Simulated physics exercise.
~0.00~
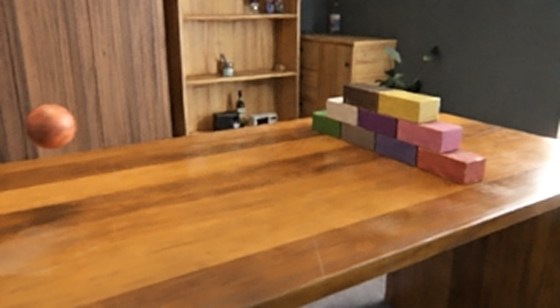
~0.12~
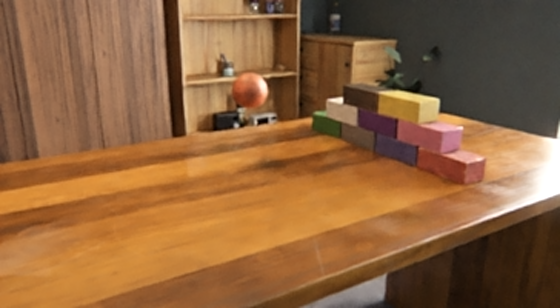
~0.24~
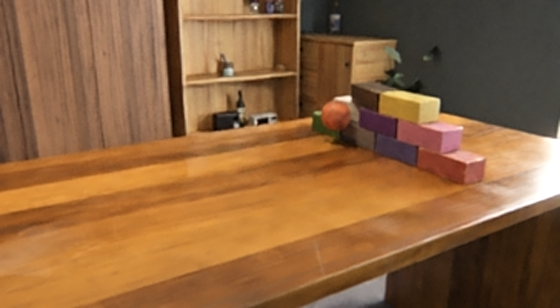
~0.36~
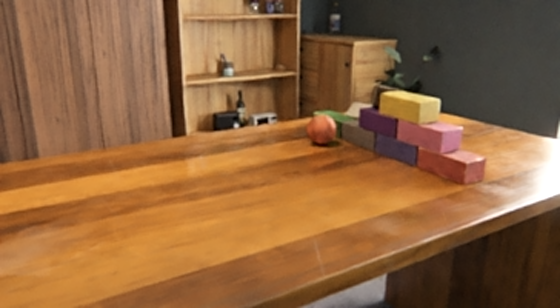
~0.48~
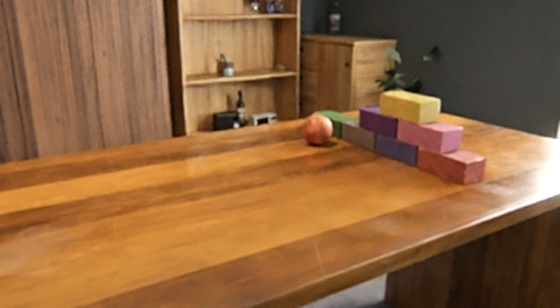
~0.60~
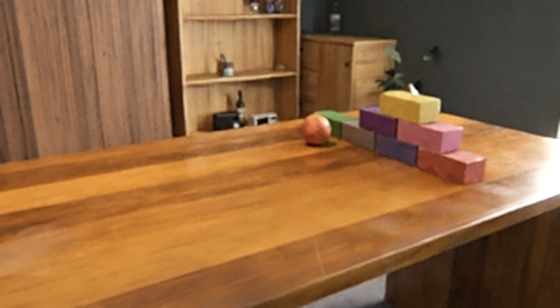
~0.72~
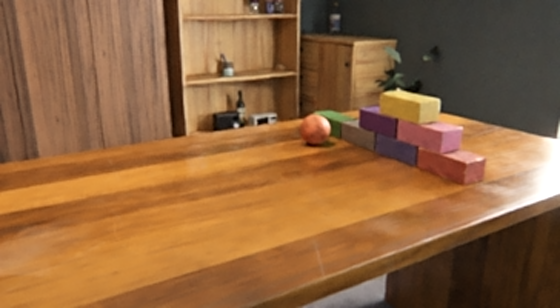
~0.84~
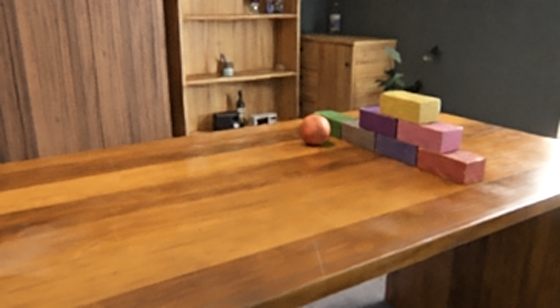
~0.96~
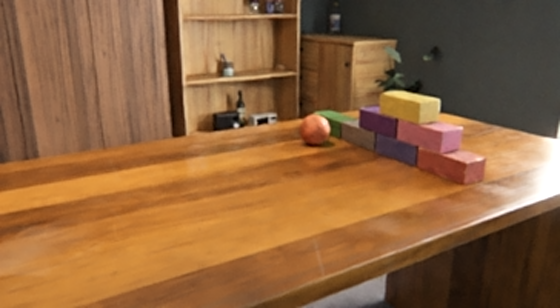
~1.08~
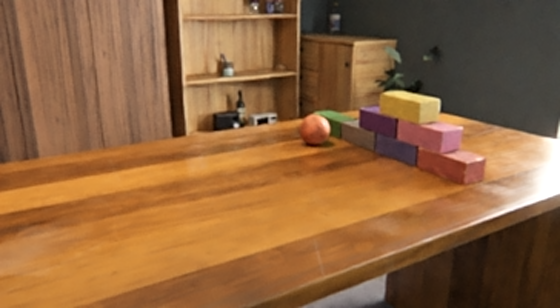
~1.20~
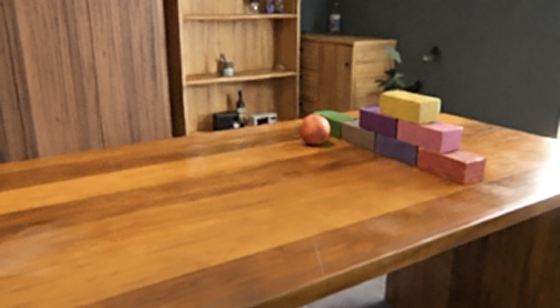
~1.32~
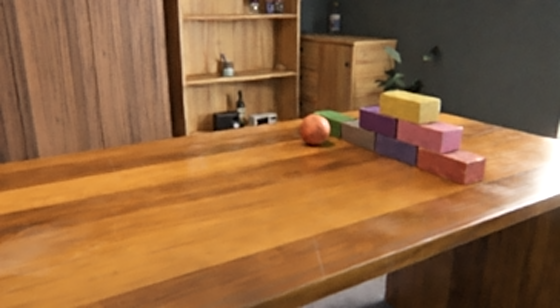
The clip opens with an orange ball in the air at the left, above a wooden table where a small stepped pile of coloured blocks stands towards the right. The ball flies right and drops into the near left side of the pile, striking around the white block. The white block and the black block on top are knocked back and tip away behind the others, dropping out of view. The ball rebounds slightly left onto the tabletop and settles beside the green block. It stays there, while the yellow block still sits on the purple and pink ones above the bottom row.
